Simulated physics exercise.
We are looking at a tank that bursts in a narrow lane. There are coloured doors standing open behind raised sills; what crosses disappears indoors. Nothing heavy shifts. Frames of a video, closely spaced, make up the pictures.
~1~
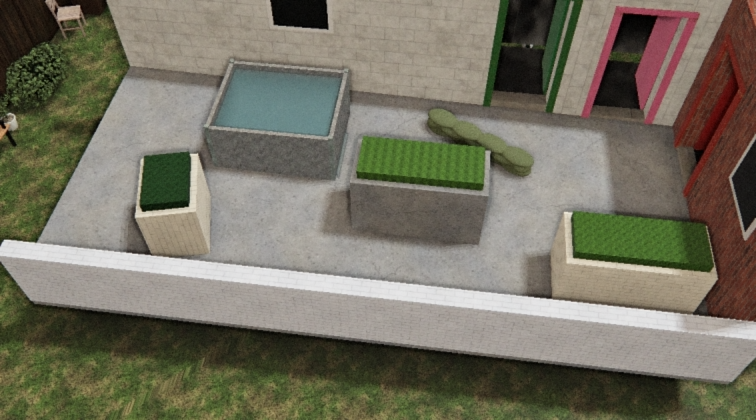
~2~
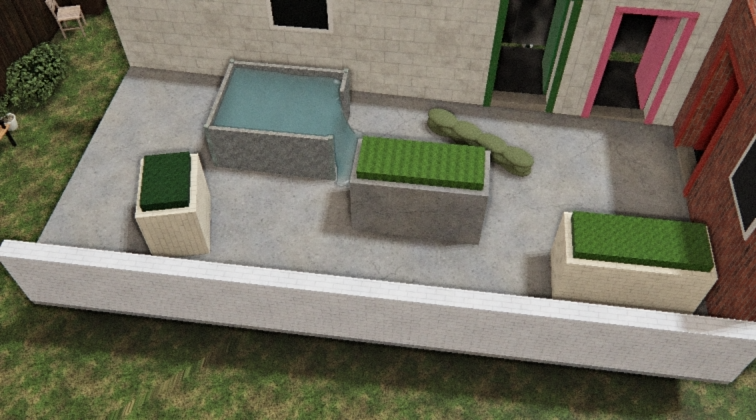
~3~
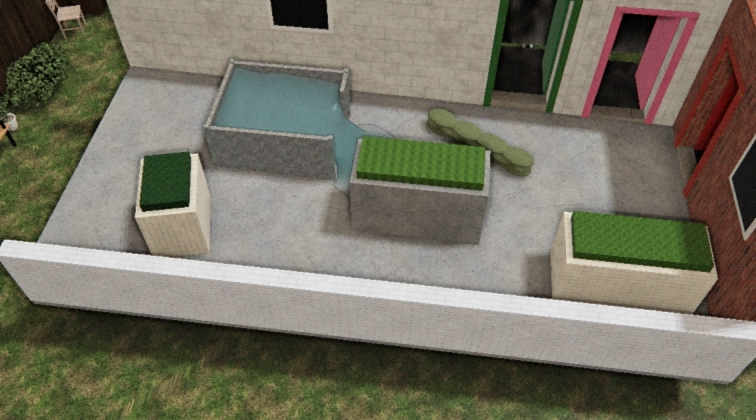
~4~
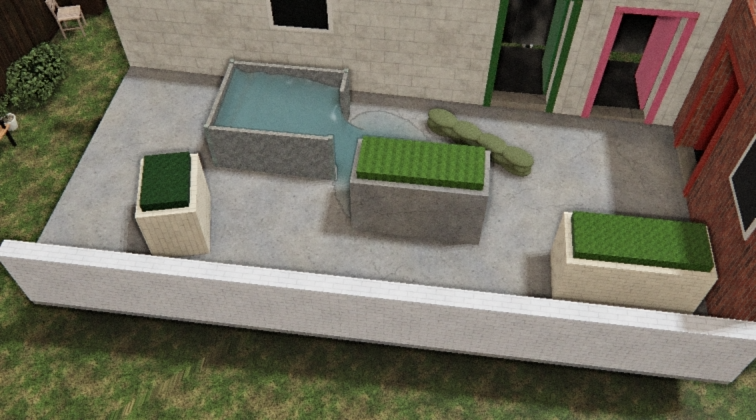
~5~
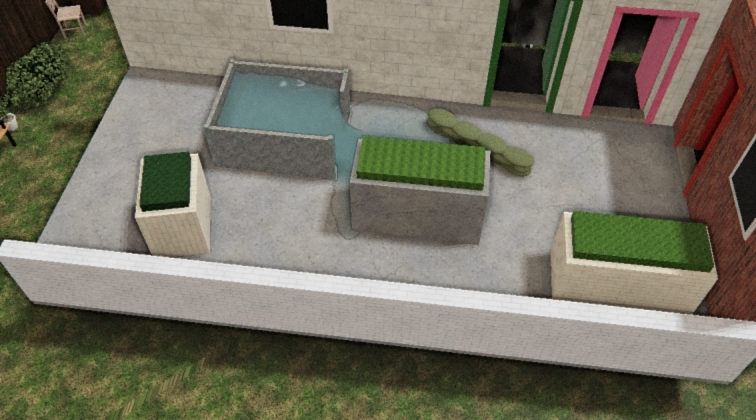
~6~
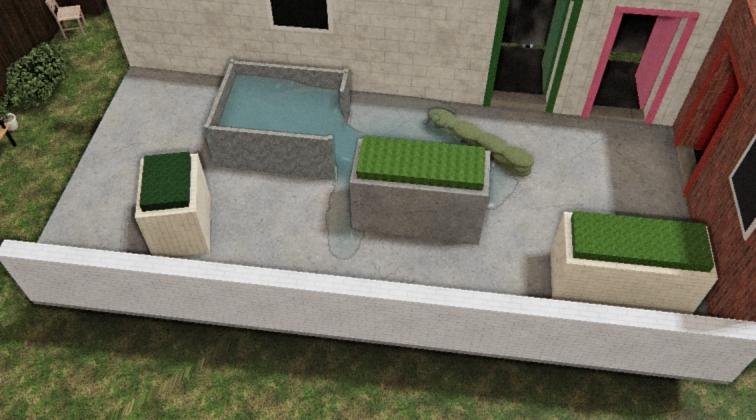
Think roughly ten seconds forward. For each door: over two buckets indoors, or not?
At the end, pink door: Over two buckets. Green door: Two buckets at most. Red door: Over two buckets.
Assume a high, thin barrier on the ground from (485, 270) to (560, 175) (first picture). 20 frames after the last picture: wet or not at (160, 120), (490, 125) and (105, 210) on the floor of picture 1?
Taking the points in order - unwetted, wetted, unwetted.
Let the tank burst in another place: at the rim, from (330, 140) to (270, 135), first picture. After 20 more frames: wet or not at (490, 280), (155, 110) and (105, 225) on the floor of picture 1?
Submerged, bone-dry, submerged.
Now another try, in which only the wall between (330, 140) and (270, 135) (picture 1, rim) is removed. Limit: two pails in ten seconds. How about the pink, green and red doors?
Result: Pink goes past the limit; green remains beneath it; red goes past the limit.
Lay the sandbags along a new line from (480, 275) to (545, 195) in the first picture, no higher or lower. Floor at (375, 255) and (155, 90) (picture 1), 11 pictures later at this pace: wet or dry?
Taken in order, the two spots are bare and bare.
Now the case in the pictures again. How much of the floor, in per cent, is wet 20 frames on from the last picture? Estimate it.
About 55 per cent.
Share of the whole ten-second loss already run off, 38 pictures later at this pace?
Roughly 65 percent.
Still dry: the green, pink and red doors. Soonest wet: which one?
The one in green.
A moment on, water covers 25 % of the floor; the pink door not reached, the green door wet at the sill, nothing in, the red door not reached.
Next, water covers 40 % of the floor; the pink door wet at the sill, nothing in, the green door wet at the sill, nothing in, the red door under two buckets in.
Then, water covers 55 % of the floor; the pink door wet at the sill, nothing in, the green door wet at the sill, nothing in, the red door over two buckets in.
Later, water covers 65 % of the floor; the pink door over two buckets in, the green door wet at the sill, nothing in, the red door far over two buckets in.
In the end, water covers 75 % of the floor; the pink door over two buckets in, the green door wet at the sill, nothing in, the red door far over two buckets in.
